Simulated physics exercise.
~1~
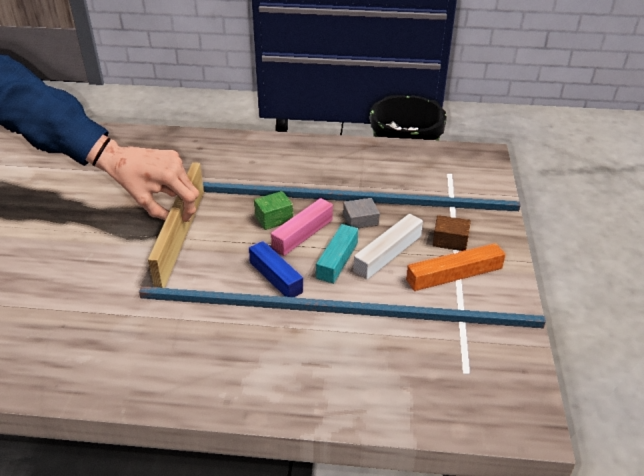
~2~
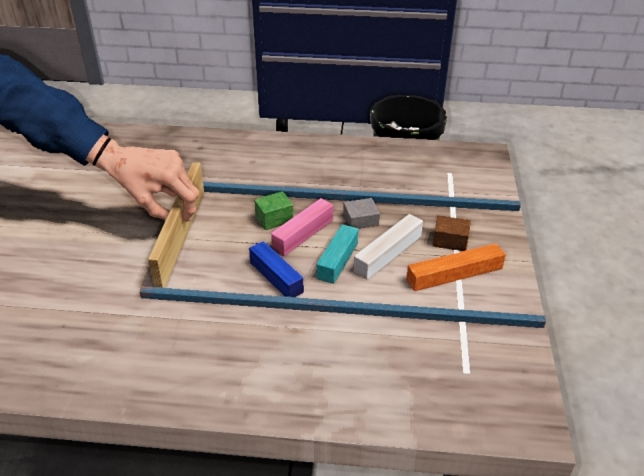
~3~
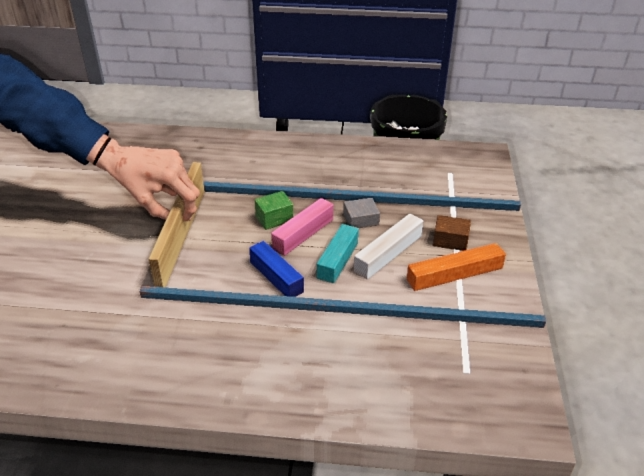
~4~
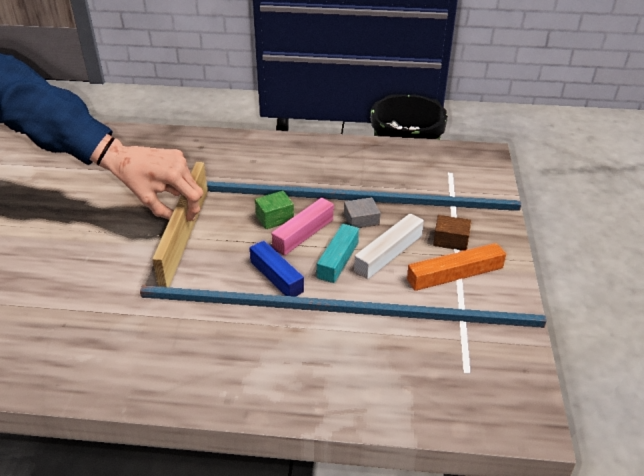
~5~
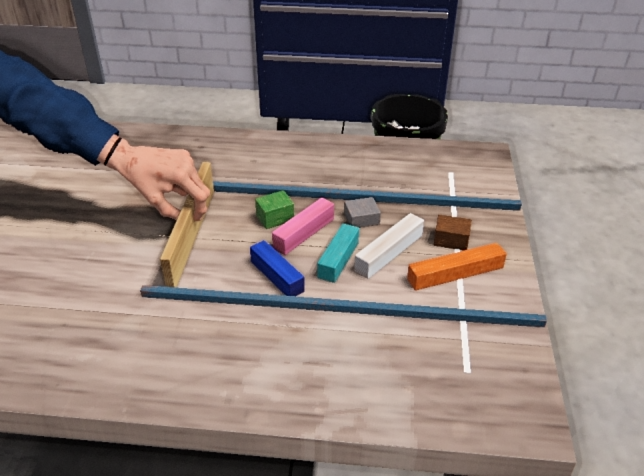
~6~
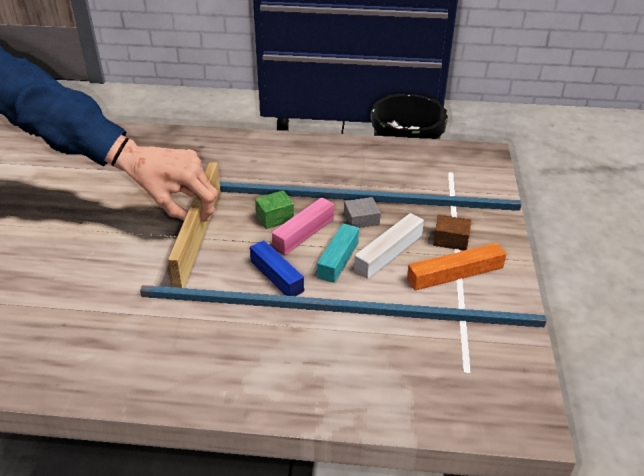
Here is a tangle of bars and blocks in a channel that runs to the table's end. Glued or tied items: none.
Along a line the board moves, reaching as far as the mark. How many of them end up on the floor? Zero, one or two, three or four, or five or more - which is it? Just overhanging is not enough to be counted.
It is one or two.
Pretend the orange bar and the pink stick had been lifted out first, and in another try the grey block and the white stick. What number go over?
Counts - first: 0; second: 0.
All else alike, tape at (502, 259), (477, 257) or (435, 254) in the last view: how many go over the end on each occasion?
5, 3, 0.
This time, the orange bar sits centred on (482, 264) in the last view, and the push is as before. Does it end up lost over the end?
Lab note: It goes off the edge.
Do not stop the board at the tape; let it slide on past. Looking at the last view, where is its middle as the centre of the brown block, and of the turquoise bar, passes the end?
The middle is at (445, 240) when it's the brown block, and at (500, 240) when it's the turquoise bar.
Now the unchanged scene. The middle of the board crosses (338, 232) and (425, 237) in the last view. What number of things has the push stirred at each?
Moved so far: 6, then 8.
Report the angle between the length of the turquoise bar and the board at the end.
I'd estimate about 10 degrees.
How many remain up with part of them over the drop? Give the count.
1 is the number.
Early on, none off yet; orange bar at rest near (457, 266); brown block at rest near (452, 233); white stick at rest near (390, 245).
A while later, none off yet; orange bar at rest near (457, 266); brown block at rest near (452, 233); white stick travelled a little near (406, 250).
Further along, none off yet; orange bar travelled a little near (512, 274); brown block travelled about its own width near (506, 239); white stick travelled about its own width near (477, 258).
Finally, the number that fall off is one or two; lost, brown block and orange bar.
